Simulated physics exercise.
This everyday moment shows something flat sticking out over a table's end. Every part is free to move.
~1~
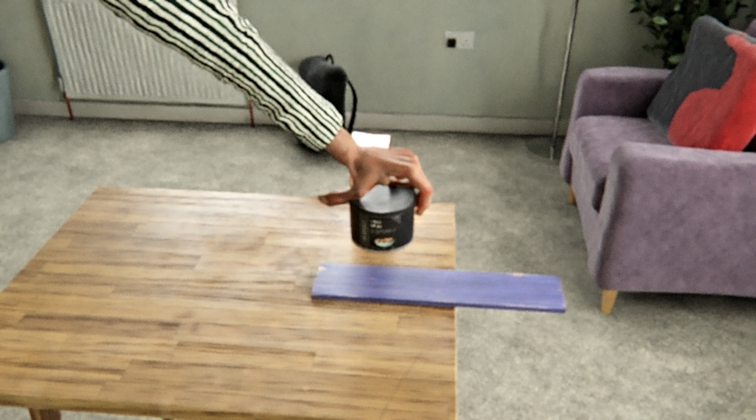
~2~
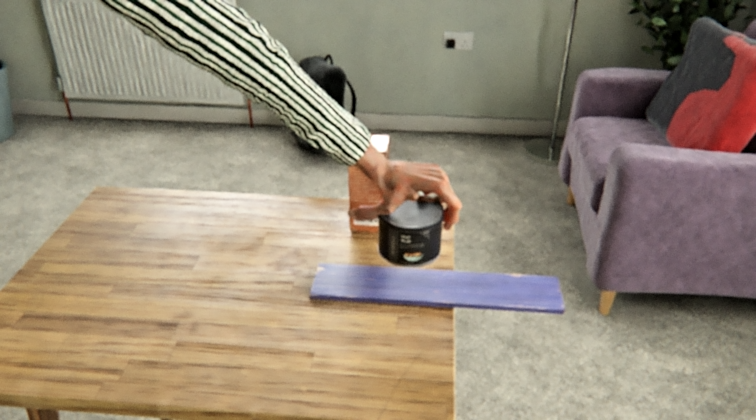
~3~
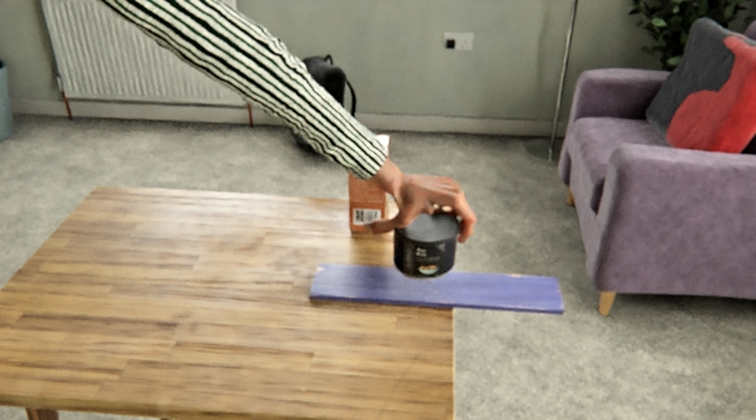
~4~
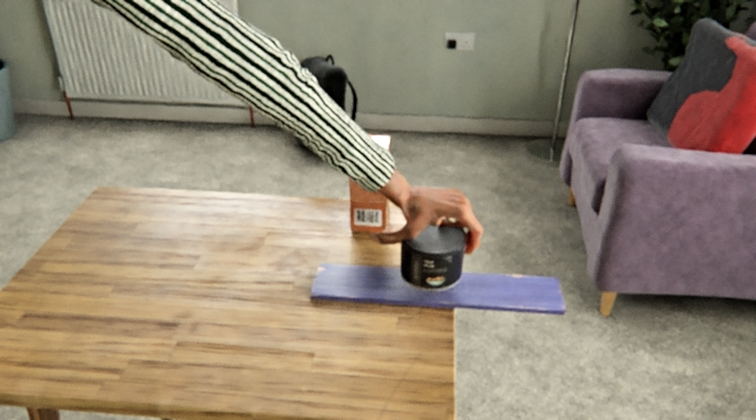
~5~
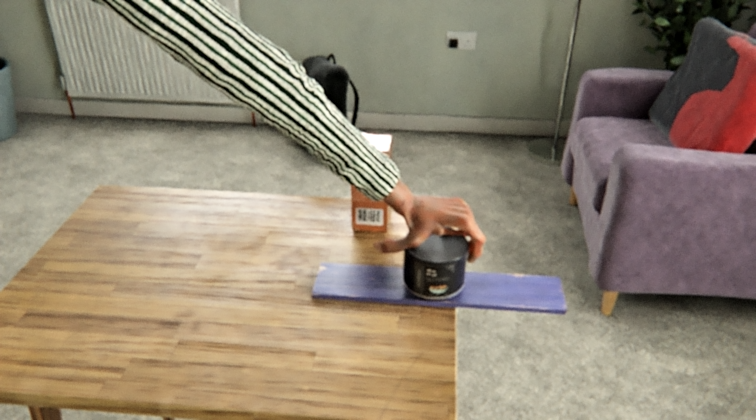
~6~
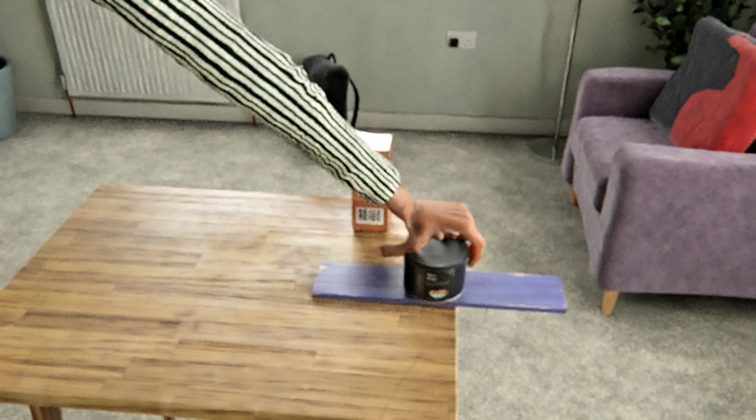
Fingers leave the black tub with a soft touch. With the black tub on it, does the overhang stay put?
Remains perched.
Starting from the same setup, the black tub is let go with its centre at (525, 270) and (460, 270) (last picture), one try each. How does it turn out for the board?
On the first try it falls, and on the second it remains balanced.
Then, 0.20 s later than the last frame, all is still.
Then, 0.40 s later than the last frame, black tub resting near (435, 266).
When it is over, all 3 as before. End places, in pixels of the last picture, black tub near (435, 266). The board keeps its balance.
